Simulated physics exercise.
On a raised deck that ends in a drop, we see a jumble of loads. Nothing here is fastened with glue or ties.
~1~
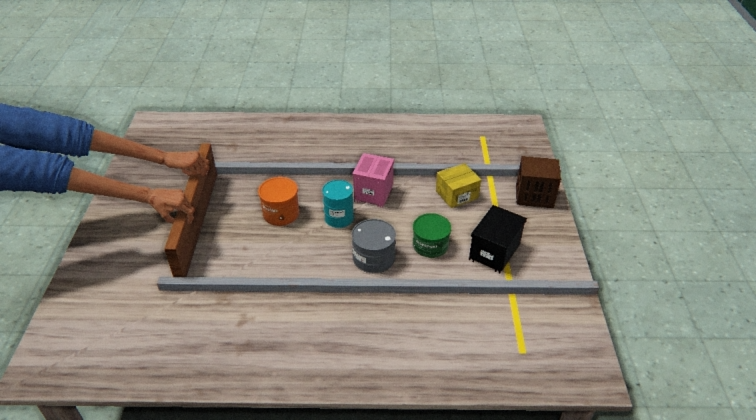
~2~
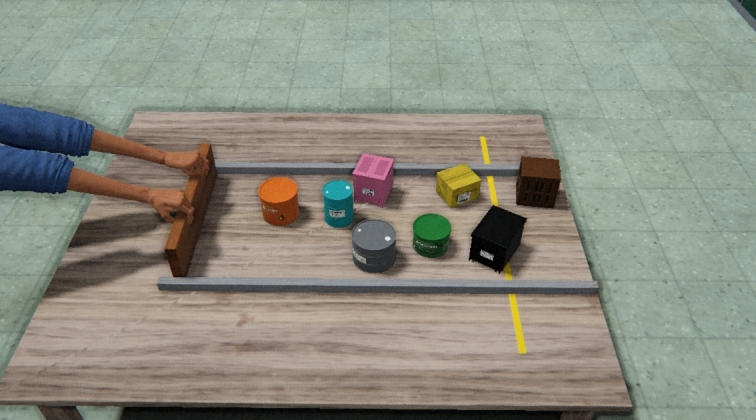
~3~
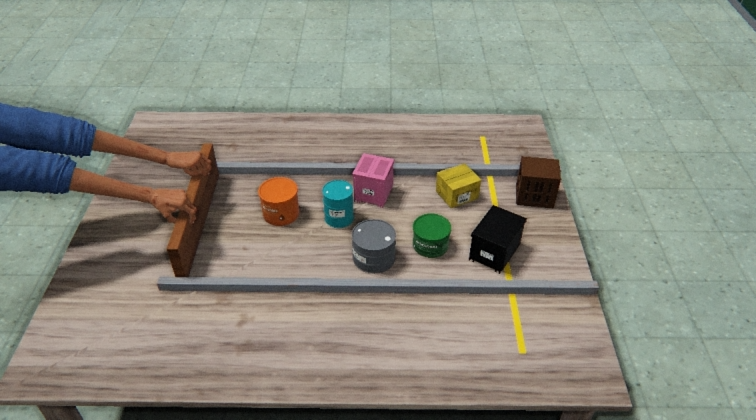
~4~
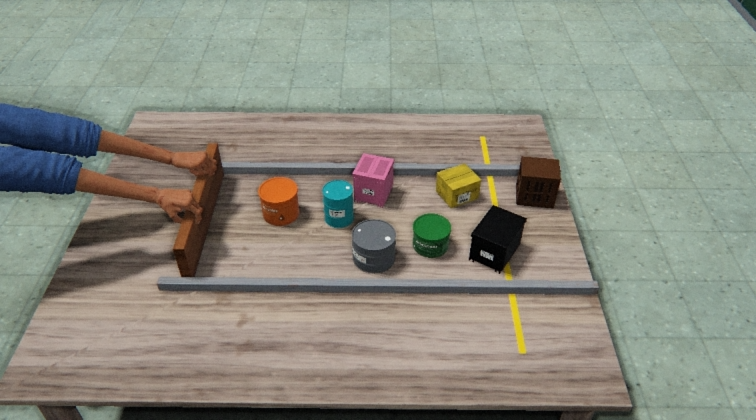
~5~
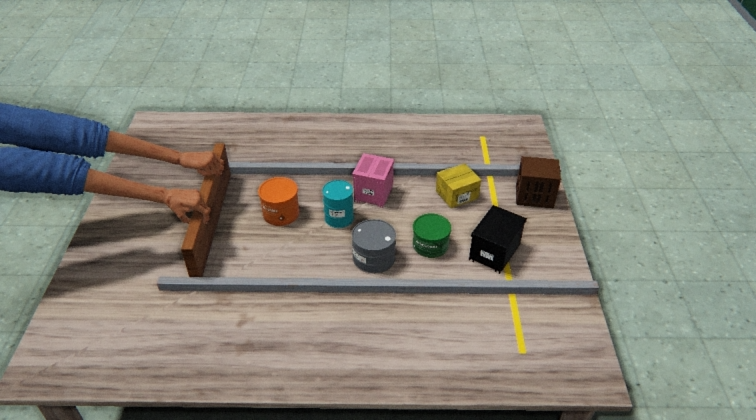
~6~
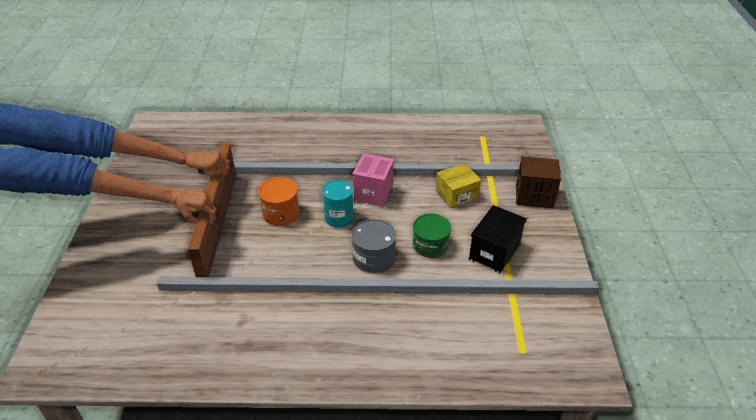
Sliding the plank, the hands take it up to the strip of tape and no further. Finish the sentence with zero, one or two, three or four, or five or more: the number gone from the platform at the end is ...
The number gone from the platform at the end is one or two.
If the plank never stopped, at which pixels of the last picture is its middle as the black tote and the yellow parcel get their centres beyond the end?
(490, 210) and (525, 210), more or less.
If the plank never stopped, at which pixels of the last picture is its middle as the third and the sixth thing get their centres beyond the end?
I'd say close to (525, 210), and after that close to (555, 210).
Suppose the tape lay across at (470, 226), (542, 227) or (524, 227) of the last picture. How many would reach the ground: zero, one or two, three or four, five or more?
One after the other, the answers are none at all; more than four; either one or two.
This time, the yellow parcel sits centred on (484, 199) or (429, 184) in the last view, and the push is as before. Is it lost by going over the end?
Lab note - it rests there; then it rests there.
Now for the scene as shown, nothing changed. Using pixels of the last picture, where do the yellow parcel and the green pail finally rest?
Going in order, first (544, 187) and next (560, 237).
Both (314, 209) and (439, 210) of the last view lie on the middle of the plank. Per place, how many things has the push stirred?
The number moved is 2 and then 7.
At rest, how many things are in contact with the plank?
That makes 3.
Soon after, none off yet; brown crate at rest near (538, 182); black tote at rest near (497, 239); yellow parcel at rest near (458, 186).
In the end, the number that fall off is one or two; gone, black tote and brown crate.
